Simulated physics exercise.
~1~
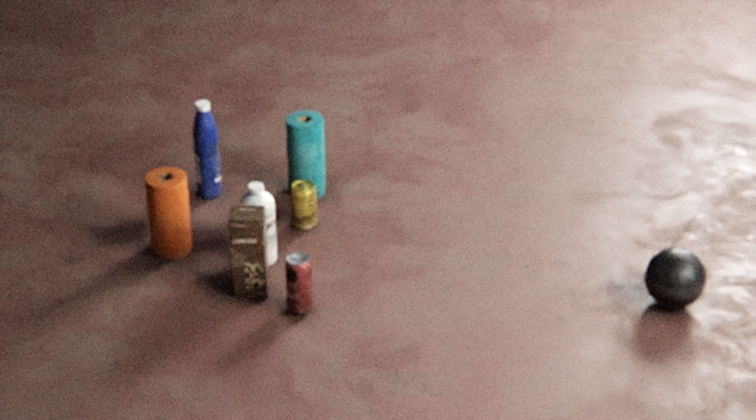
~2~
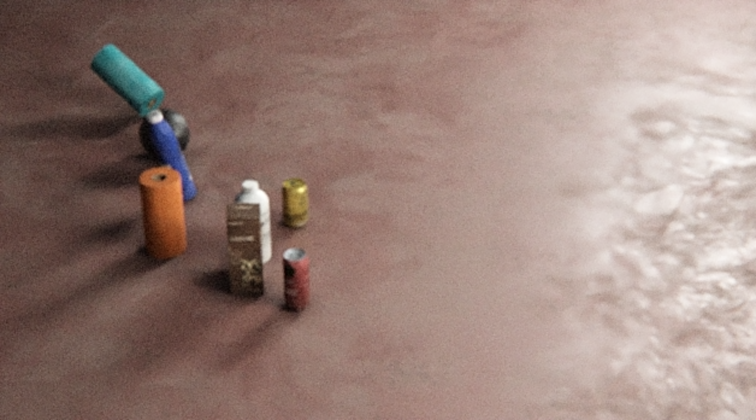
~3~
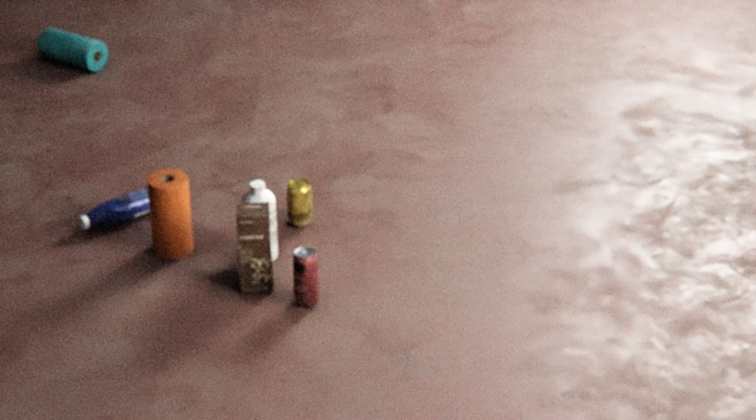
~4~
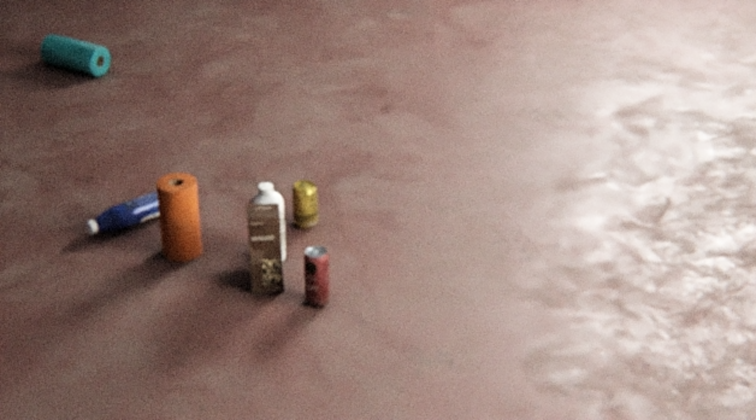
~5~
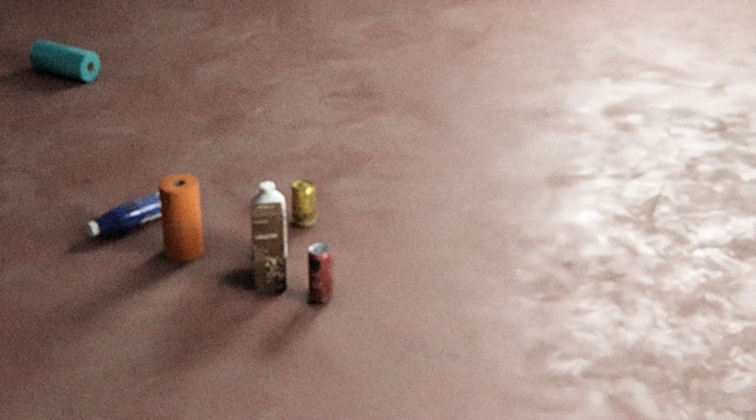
Black ball rolling left into a group of upright containers, knocking over turquoise roll and blue bottle while the others stay standing.
